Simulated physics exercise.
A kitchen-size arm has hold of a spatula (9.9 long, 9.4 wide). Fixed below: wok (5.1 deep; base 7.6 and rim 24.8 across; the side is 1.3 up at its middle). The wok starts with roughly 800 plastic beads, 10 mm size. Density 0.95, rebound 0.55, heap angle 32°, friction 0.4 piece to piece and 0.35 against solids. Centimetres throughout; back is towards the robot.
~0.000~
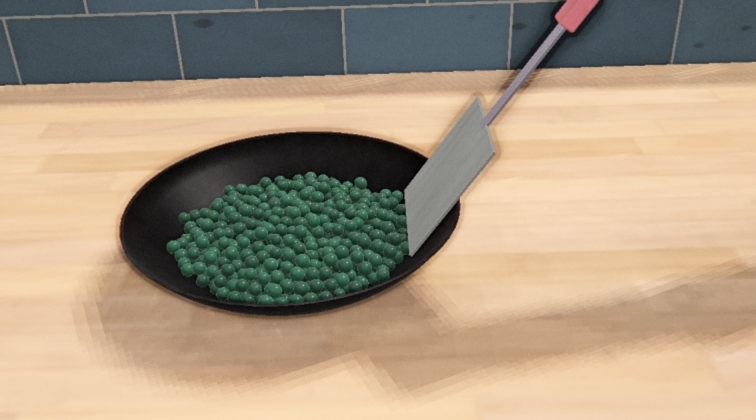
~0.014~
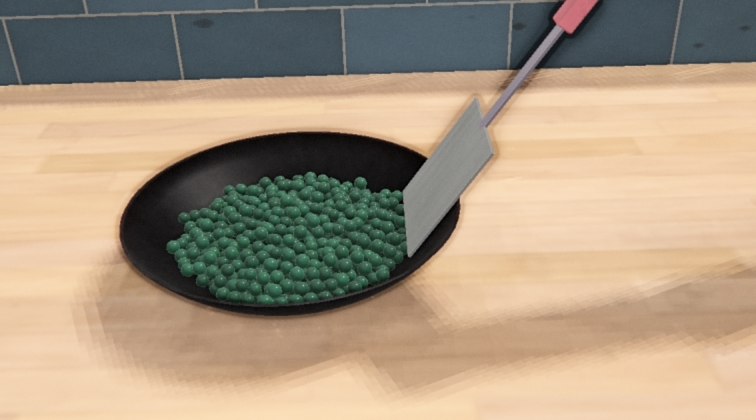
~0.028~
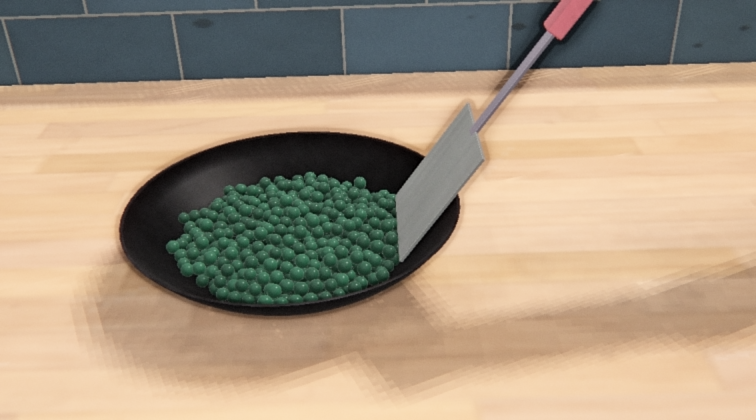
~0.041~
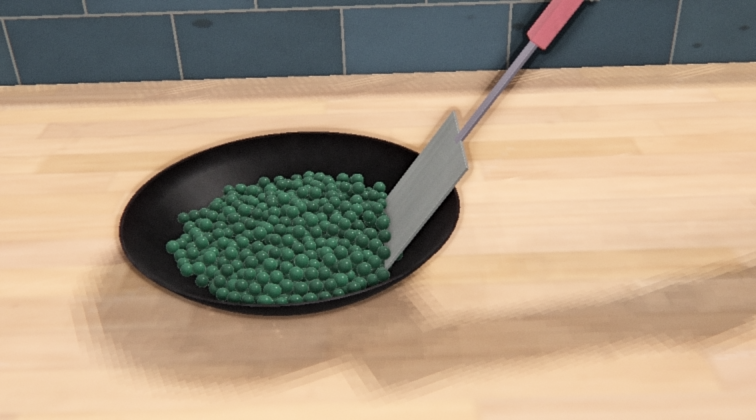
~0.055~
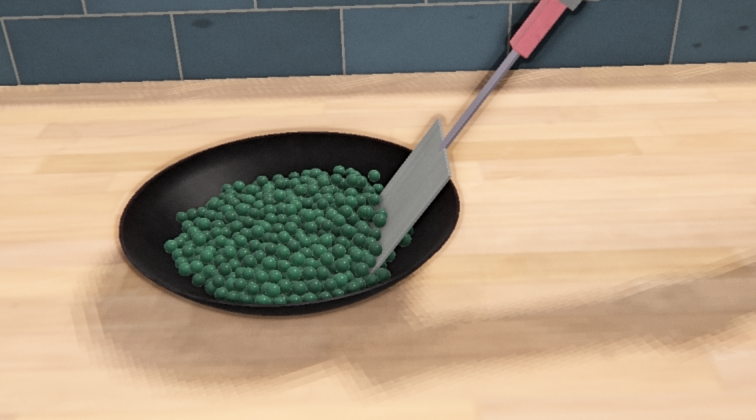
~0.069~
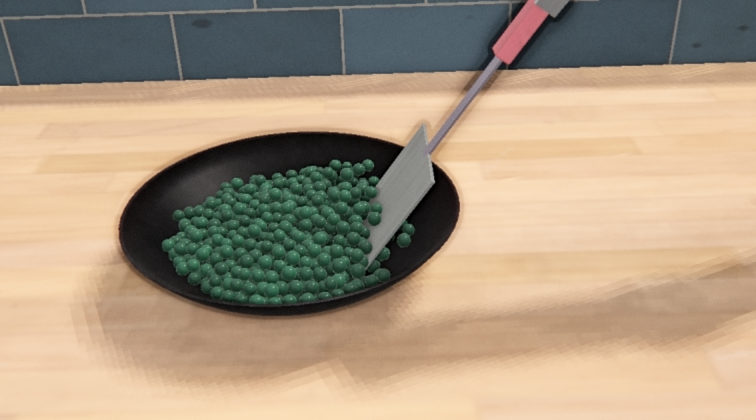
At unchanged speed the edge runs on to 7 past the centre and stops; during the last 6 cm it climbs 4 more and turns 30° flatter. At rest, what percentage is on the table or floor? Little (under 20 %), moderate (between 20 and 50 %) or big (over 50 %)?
Share on the table or floor: Moderate (between 20 and 50 %).
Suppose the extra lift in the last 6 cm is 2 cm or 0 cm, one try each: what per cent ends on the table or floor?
Some 30 and 25 per cent.
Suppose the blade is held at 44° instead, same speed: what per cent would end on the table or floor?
In that case some 30 per cent.
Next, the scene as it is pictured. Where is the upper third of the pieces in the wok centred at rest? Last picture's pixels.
At about (201, 226).
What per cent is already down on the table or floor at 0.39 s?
Some 30 per cent.
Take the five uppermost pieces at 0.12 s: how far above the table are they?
Some 7 cm.
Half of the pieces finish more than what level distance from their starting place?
Roughly 6 cm.
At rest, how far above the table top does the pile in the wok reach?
About 5.5 cm.
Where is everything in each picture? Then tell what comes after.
The first picture shows spatula top edge at (486, 122), sloping 55°; upper third of the load around (294, 224), from x 175 to 405, top at y 180; 796 in the wok.
The second picture shows spatula top edge at (485, 123), sloping 55°; upper third of the load around (294, 224), from x 175 to 405, top at y 180.
The third picture shows spatula top edge at (476, 129), sloping 55°; upper third of the load around (294, 224), from x 175 to 405, top at y 180.
The fourth picture shows spatula top edge at (461, 137), sloping 55°; upper third of the load around (297, 221), from x 175 to 405, top at y 180.
The fifth picture shows spatula top edge at (445, 145), sloping 55°; upper third of the load around (296, 217), from x 170 to 410, top at y 170.
The sixth picture shows spatula top edge at (429, 151), sloping 55°; upper third of the load around (292, 216), from x 170 to 410, top at y 165; 796 in the wok.
By 0.12 s, sloping 55°, highest piece 7 above the table; 796 in the wok.
By 0.17 s, sloping 43°, highest piece 7 above the table; 796 in the wok.
By 0.39 s, sloping 25°, highest piece 8 above the table; 527 in the wok, 229 on the table or floor, 40 on the blade or in flight.
By 1.44 s, sloping 25°, highest piece 5 above the table; 524 in the wok, 272 on the table or floor.
Final count, 524 in the wok, 272 on the table or floor. That is 34 % on the table or floor.
